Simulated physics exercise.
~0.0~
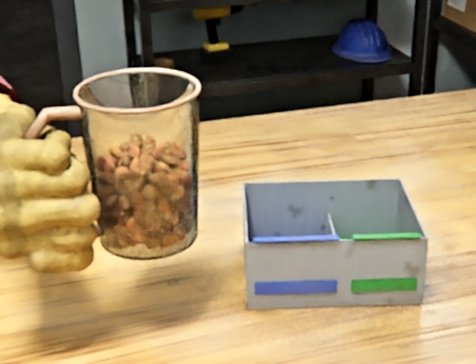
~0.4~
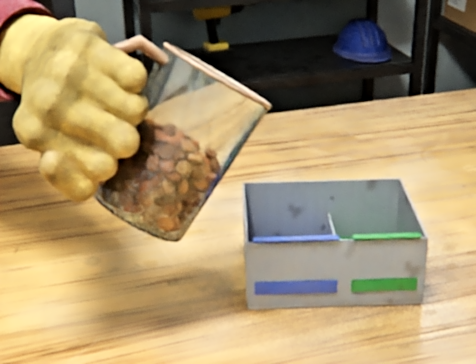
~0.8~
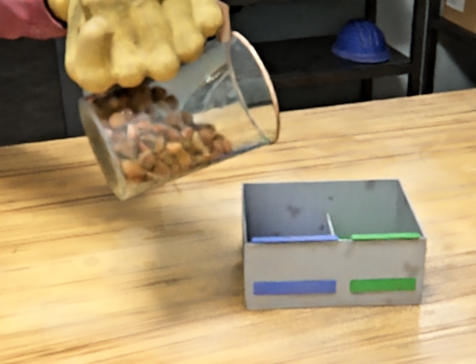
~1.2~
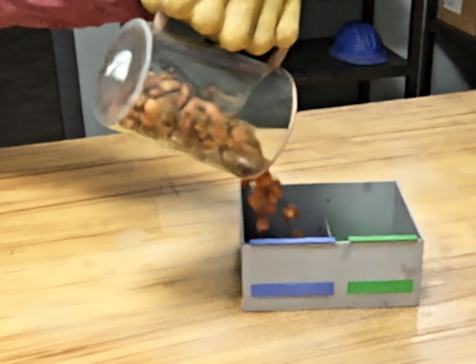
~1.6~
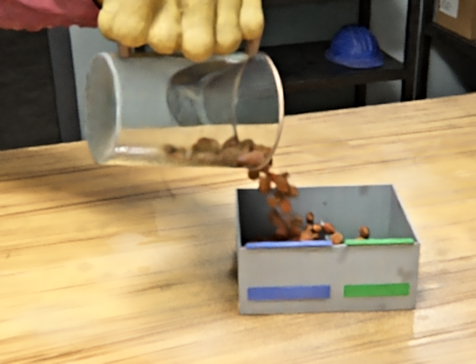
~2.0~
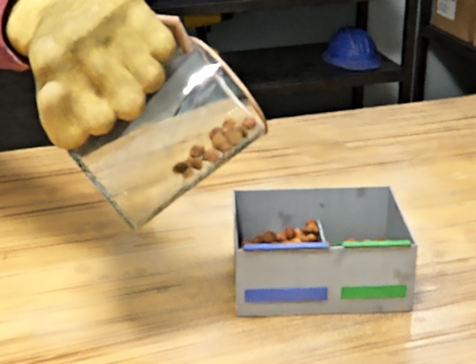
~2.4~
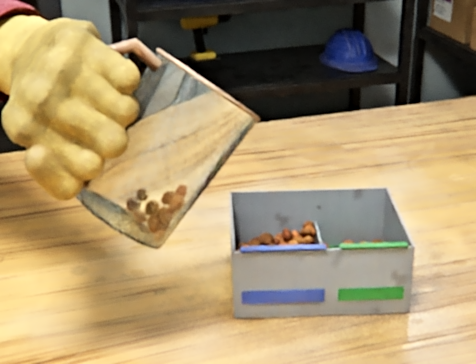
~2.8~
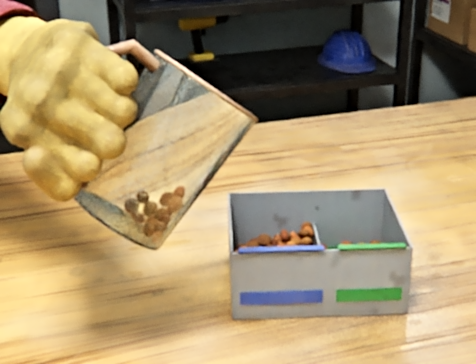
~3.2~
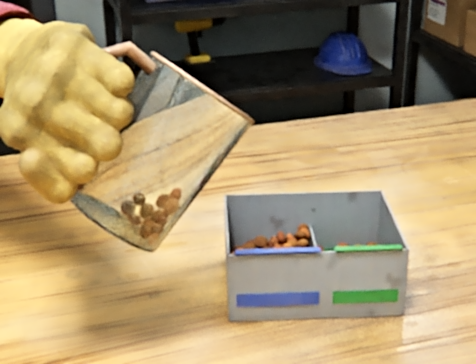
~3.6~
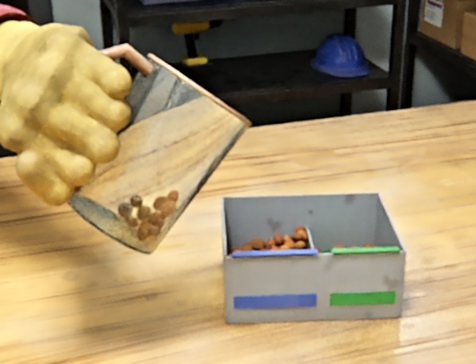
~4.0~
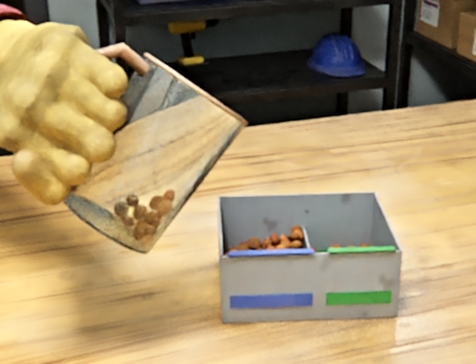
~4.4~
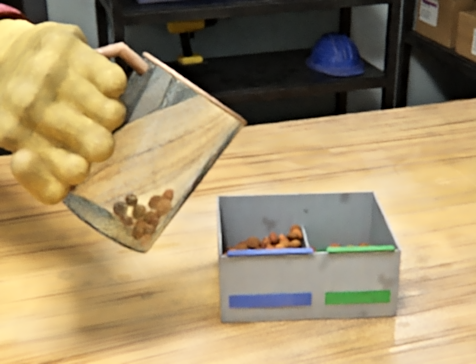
A clear cup of brown kibble, held by a hand in a thick yellow glove, starts upright at the left above a light wooden table, seen from the front and slightly above. To its right sits a grey tin with a blue section and a green section, with dark shelves and a blue hard hat behind. The glove lifts the cup and tips it toward the tin until kibble spills over the rim. Most pieces drop into the blue section and some into the green. The cup then tilts back and stays leaning, with a few pieces left inside.
